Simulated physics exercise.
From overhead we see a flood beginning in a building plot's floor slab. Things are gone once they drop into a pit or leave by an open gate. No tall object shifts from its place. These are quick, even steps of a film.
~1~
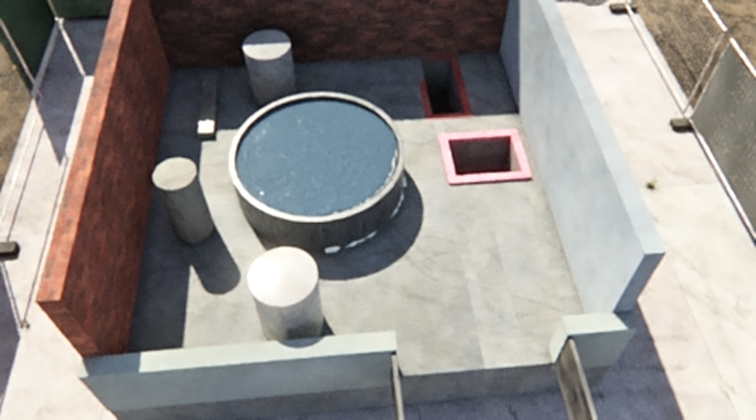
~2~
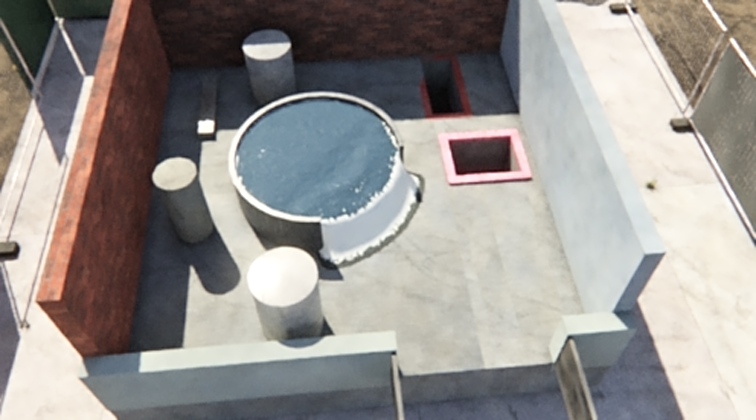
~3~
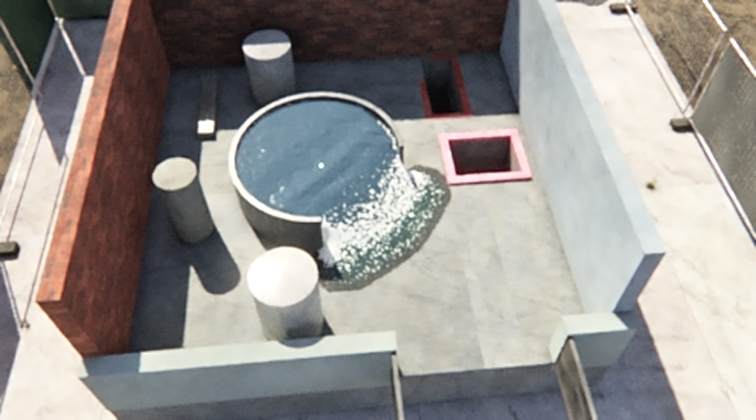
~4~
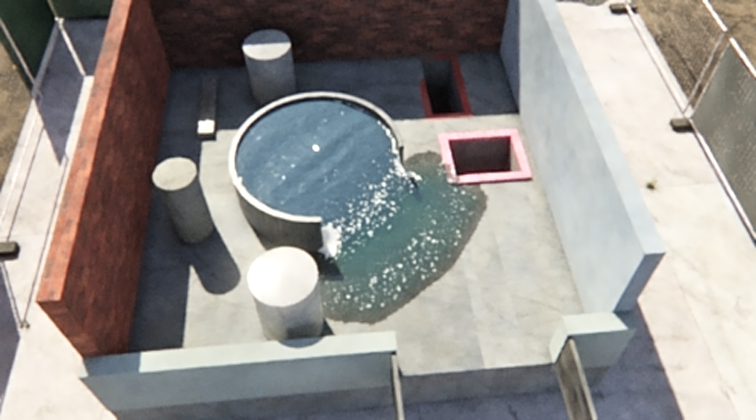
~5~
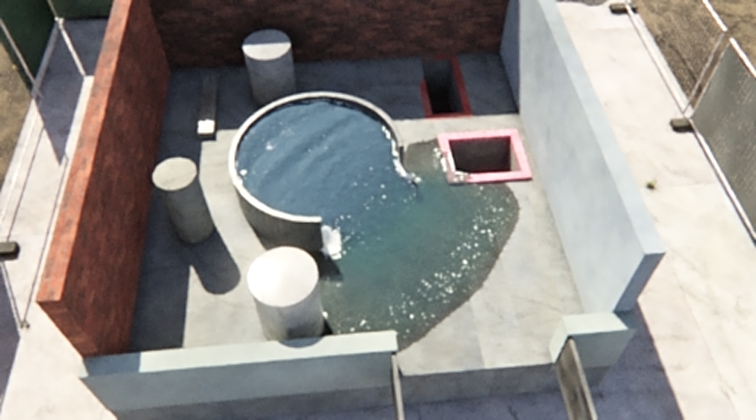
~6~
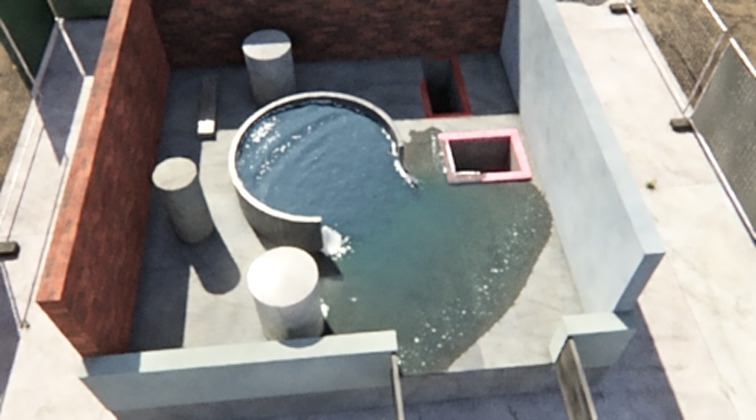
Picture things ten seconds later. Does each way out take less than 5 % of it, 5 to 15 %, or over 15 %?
The gate ends up with over 15 %; the pink pit ends up with 5 to 15 %; the red pit ends up with less than 5 %.
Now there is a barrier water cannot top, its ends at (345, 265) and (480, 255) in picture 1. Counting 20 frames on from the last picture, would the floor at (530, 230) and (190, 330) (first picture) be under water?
Going in order, I'd say drenched and drenched.
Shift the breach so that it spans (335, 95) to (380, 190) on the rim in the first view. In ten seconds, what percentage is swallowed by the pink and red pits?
Near enough: Pink 25 percent, red 40 percent.
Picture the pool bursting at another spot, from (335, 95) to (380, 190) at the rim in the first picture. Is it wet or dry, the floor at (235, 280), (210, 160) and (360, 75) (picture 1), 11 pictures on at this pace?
First spot spared, second spot spared, third spot submerged.
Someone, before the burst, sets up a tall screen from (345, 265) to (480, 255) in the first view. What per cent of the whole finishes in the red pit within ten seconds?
Red: About 8 %.
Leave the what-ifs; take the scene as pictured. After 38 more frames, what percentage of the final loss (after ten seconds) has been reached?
My reading is near 75 per cent.
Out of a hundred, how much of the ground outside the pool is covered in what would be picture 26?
It comes to roughly 45 in a hundred.
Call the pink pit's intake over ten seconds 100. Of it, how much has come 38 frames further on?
Near 80 in a hundred.
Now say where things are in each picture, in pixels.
The first frame shows the pool at (318, 155) is whole and still.
In the second frame, water pours out at (381, 213) and has run to (417, 178).
In the third frame, the front is at (334, 285), out from the gap at (381, 215).
In the fourth frame, the front is at (326, 309), out from the gap at (381, 216).
In the fifth frame, water pours out at (381, 217) and has run to (508, 196).
In the sixth frame, water pours out at (381, 217) and has run to (542, 204).
A moment on, water covers 35 % of the floor; the gate 4 %, the pink pit 1 %, the red pit 0 %.
Next, water covers 35 % of the floor; the gate 13 %, the pink pit 1 %, the red pit 0 %.
Then, water covers 45 % of the floor; the gate 28 %, the pink pit 2 %, the red pit 0 %.
Later, water covers 55 % of the floor; the gate 45 %, the pink pit 6 %, the red pit 1 %.
In the end, water covers 60 % of the floor; the gate 58 %, the pink pit 8 %, the red pit 3 %.
